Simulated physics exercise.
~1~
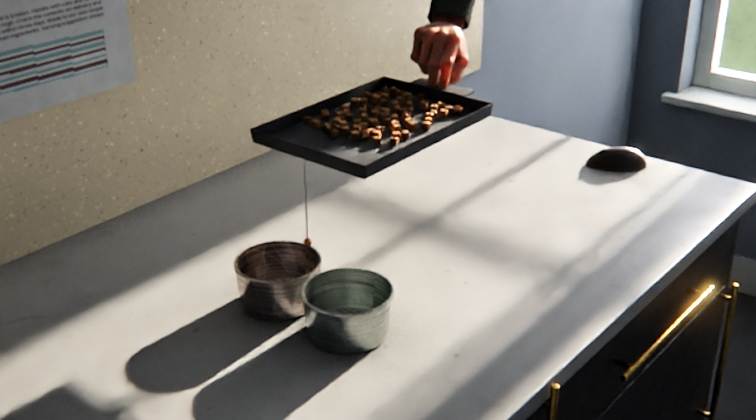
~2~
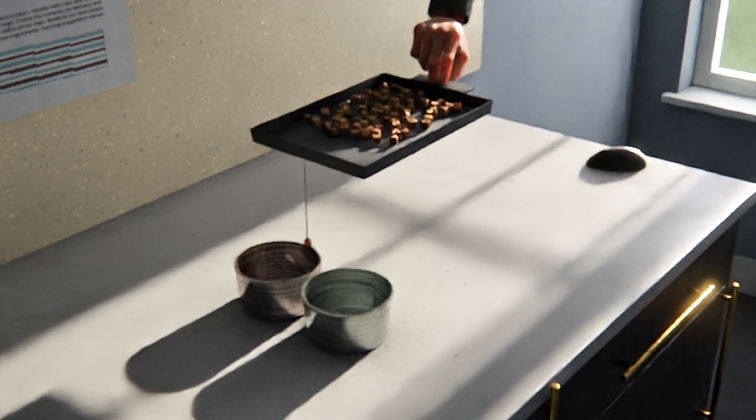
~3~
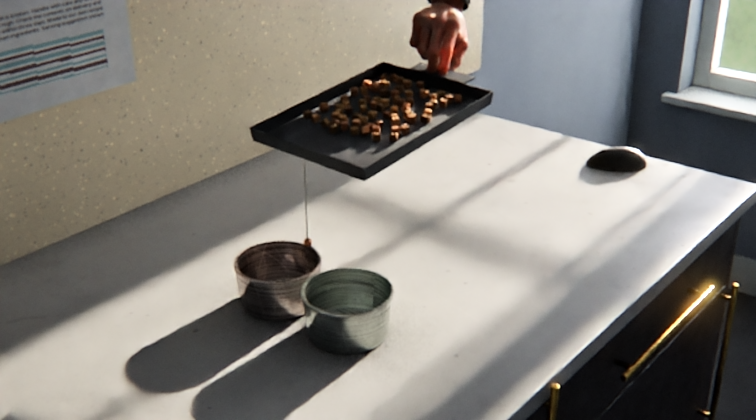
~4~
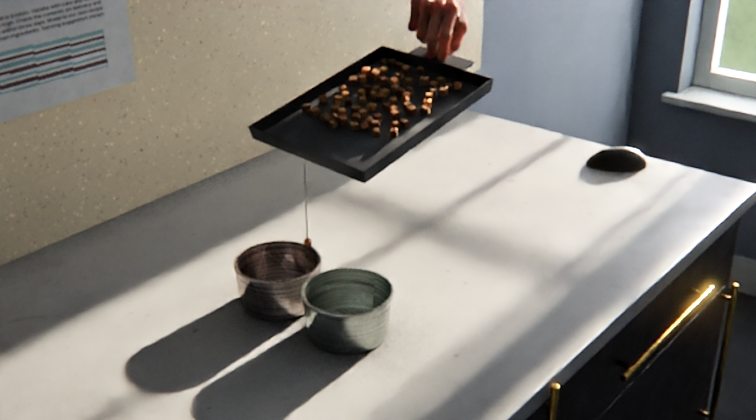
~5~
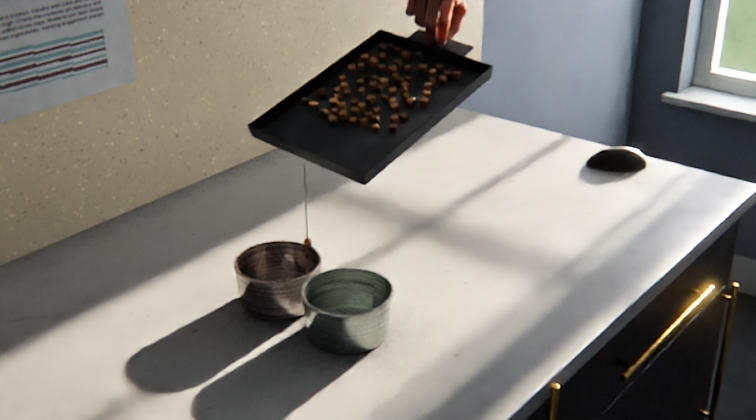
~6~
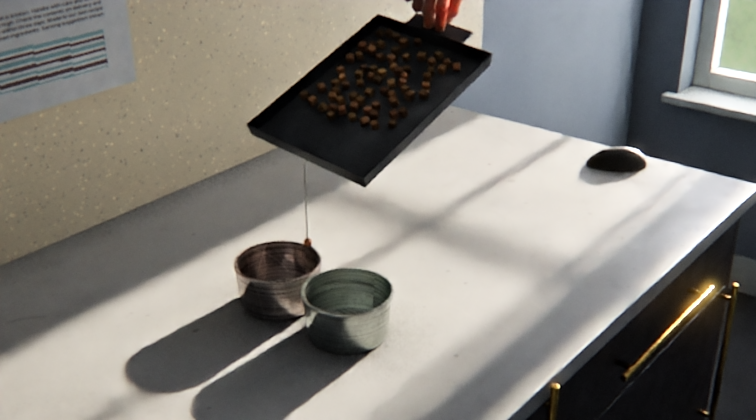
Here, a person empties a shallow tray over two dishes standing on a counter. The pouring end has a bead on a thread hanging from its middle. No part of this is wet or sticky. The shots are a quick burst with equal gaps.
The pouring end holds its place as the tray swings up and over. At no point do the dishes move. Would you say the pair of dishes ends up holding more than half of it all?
I would say yes, more than half.
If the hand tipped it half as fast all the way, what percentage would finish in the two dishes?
It would be around 90 per cent.
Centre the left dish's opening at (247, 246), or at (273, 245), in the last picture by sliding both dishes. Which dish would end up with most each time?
First try: The right-side dish; second try: The right-side dish.
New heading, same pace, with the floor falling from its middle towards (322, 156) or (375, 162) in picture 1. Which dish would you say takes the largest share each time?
In the first case it's the one on the left, in the second the one on the right.
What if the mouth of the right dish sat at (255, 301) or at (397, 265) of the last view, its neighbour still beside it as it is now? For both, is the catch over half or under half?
A minority, then a minority.
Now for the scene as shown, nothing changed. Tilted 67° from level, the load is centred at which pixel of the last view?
The middle of the pieces sits at roughly (343, 155).
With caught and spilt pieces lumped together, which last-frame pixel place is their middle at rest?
I'd say the middle ends up at about (338, 323).
Soon, tray tipped steeply; nearly all on the tray; a small part in the air.
A while on, tray tipped past a quarter turn; about half on the tray; about a third in the right dish; a small part in the left dish; a stray few outside both; a small part in the air.
Towards the end, tray tipped past a quarter turn; most in the right dish; a small part in the left dish; a small part outside both.
Finally, tray tipped past a quarter turn; most in the right dish; a small part in the left dish; a small part outside both.
